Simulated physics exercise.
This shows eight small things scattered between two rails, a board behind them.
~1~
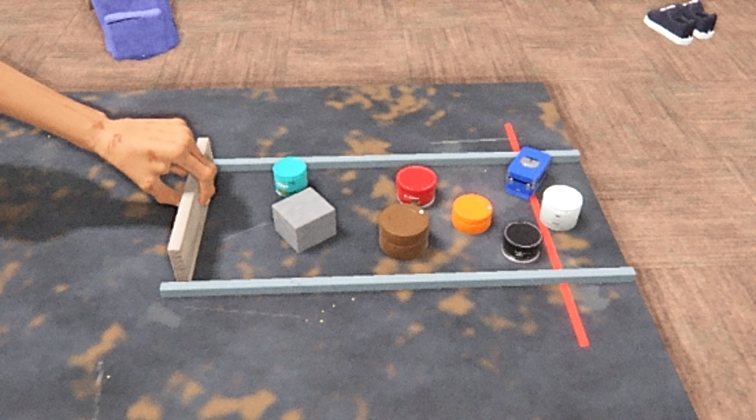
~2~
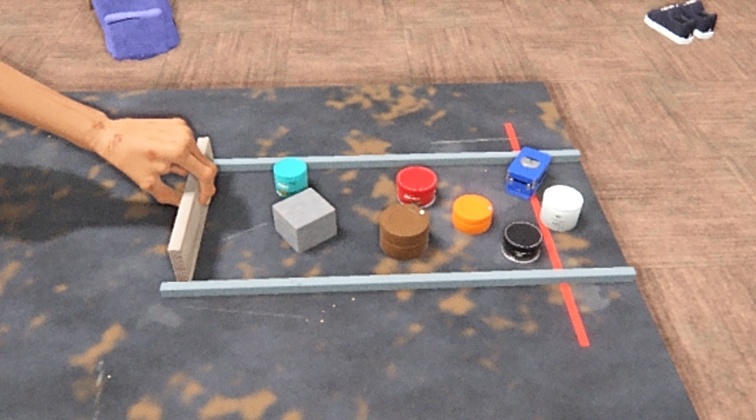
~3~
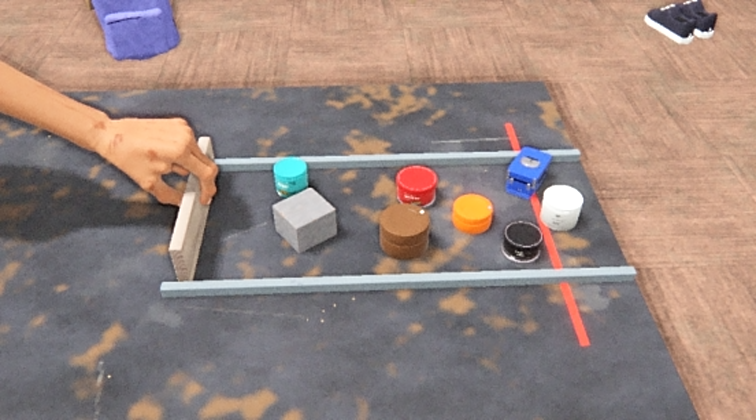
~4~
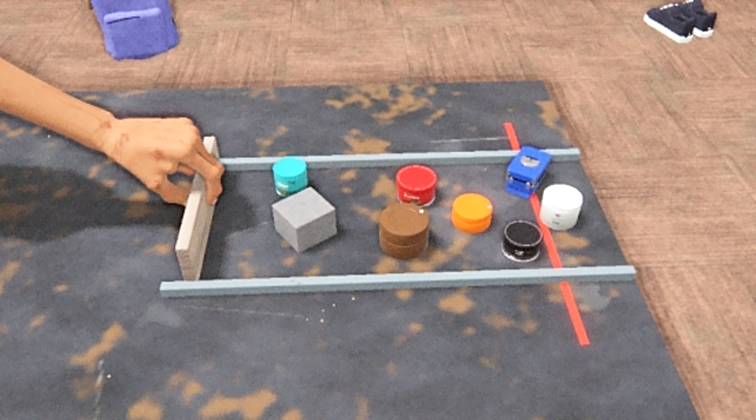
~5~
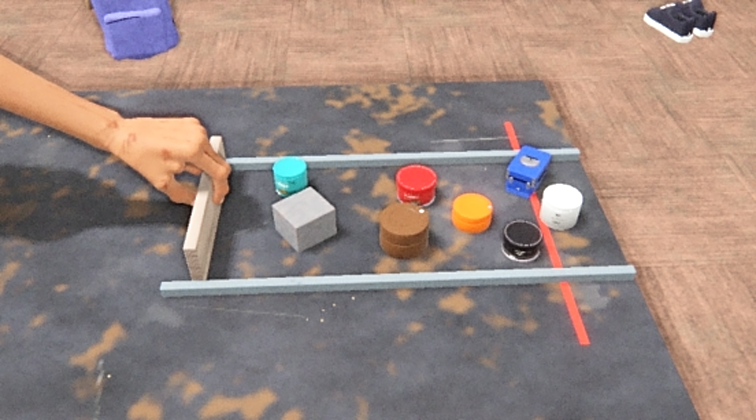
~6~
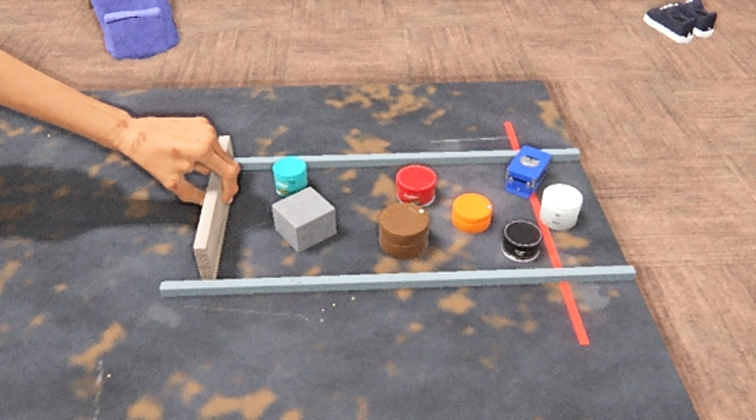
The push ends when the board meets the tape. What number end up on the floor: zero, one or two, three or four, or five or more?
In the end the number that fall off is one or two.
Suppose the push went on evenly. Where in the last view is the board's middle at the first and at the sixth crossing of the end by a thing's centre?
At (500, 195) for the first, at (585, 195) for the sixth.
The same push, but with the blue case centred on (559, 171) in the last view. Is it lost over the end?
From there it survives.
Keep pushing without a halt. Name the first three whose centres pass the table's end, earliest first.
The order is the black tin, the white tub, the brown lid.
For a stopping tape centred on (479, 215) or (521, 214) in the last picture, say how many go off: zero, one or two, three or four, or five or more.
One after another: None; one to two.
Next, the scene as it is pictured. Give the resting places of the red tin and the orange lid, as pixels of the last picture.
First (554, 187), then (592, 199).
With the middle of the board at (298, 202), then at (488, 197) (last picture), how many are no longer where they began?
By then 2, and 8.
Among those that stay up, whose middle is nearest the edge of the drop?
The brown lid ends nearest.
Early on, none off yet; white tub at rest near (560, 207); blue case at rest near (528, 172); black tin at rest near (521, 241).
A while later, none off yet; white tub at rest near (560, 207); blue case at rest near (528, 172); black tin moving near (531, 241).
Further along, none off yet; white tub travelled about its own width near (584, 207); blue case travelled a little near (539, 167); black tin travelled well along near (618, 245).
Finally, the number that fall off is one or two; lost, black tin and white tub.
